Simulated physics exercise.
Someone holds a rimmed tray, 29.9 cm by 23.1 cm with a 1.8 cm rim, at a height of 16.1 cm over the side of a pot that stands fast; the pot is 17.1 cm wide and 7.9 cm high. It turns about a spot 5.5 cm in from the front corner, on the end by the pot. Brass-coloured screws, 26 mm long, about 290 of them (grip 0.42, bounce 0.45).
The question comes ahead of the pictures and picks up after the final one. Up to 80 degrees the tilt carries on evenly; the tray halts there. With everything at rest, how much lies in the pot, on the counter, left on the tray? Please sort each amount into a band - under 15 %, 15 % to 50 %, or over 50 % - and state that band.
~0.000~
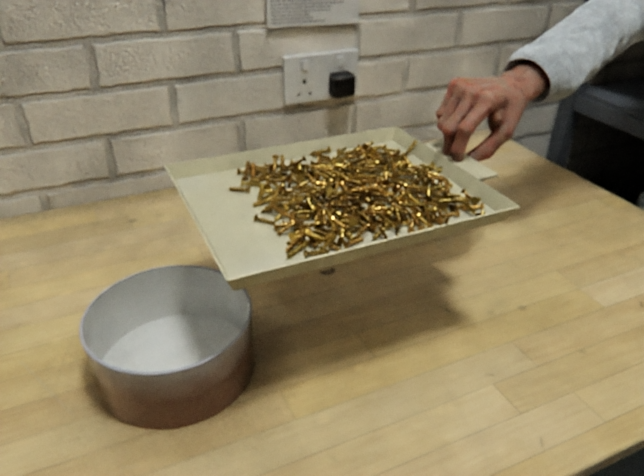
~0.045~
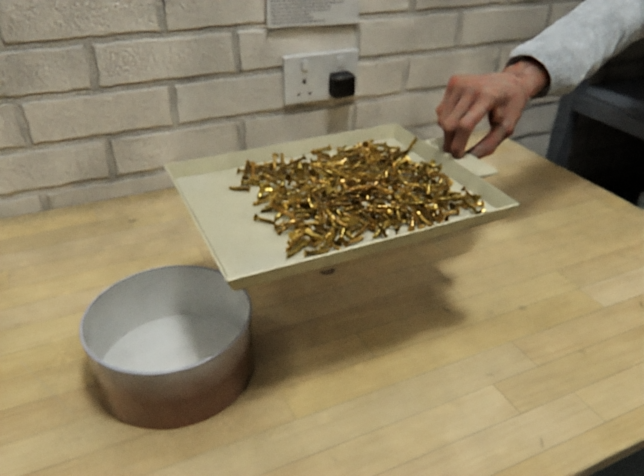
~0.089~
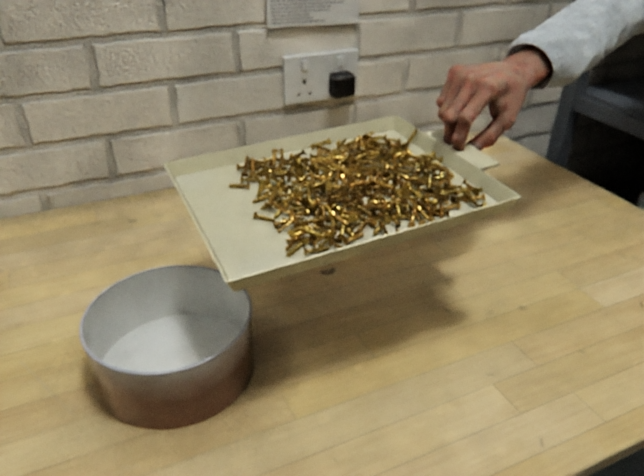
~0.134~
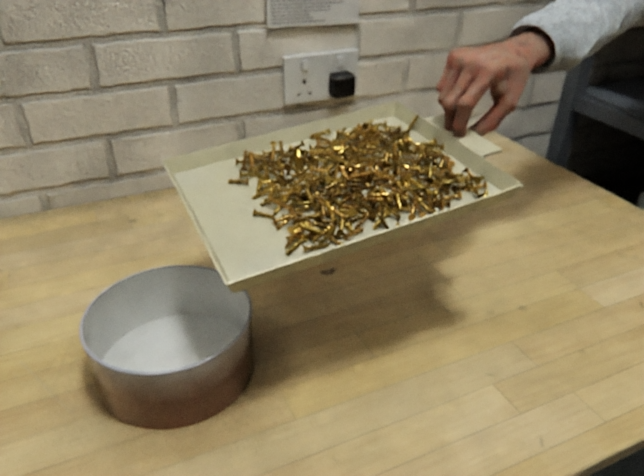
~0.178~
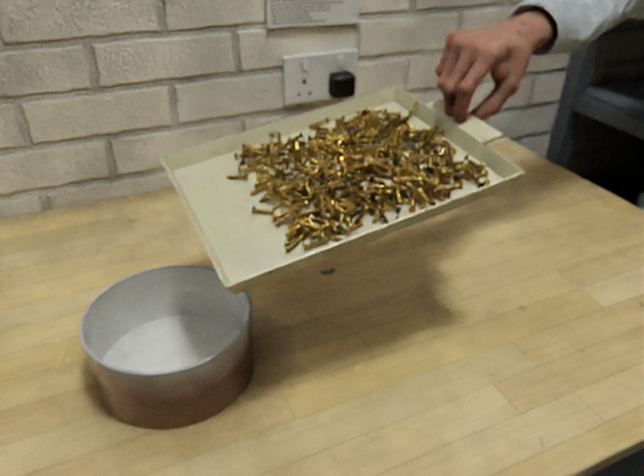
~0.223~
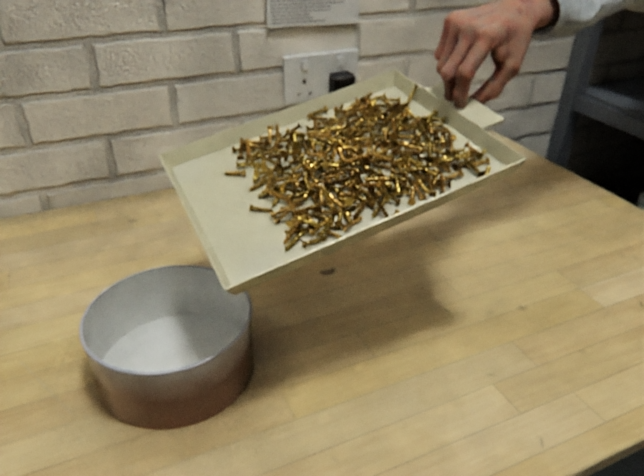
Pot: 15 % to 50 %; counter: Over 50 %; tray: Under 15 %.
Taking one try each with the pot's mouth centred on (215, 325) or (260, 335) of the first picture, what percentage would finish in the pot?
I'd say close to 50 percent for the first spot and 25 percent for the second.
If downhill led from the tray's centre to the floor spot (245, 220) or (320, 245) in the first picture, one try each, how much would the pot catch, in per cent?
About 70 and 0 per cent.
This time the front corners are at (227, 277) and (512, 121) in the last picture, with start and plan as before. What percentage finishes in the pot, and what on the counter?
Pot 70 % / counter 30 %.
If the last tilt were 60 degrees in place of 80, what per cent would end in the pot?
Around 35 %, I reckon.
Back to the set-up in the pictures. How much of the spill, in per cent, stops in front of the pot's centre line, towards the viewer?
About 100 percent of the spill.
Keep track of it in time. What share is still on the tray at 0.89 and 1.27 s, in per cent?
35 then 0.
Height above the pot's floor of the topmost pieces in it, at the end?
It reaches roughly 2.5 cm.
Then, at 0.62 s, tilt 45 degrees; the tray holds 100 %, the pot 0 %.
After 0.89 s, tilt 67 degrees; the tray holds 35 %, the pot 5 %.
After 1.27 s, tilt 80 degrees; the tray holds 0 %, the pot 35 %.
At rest (2.3 s), pot 40 %, counter 60 %, tray 0 %.
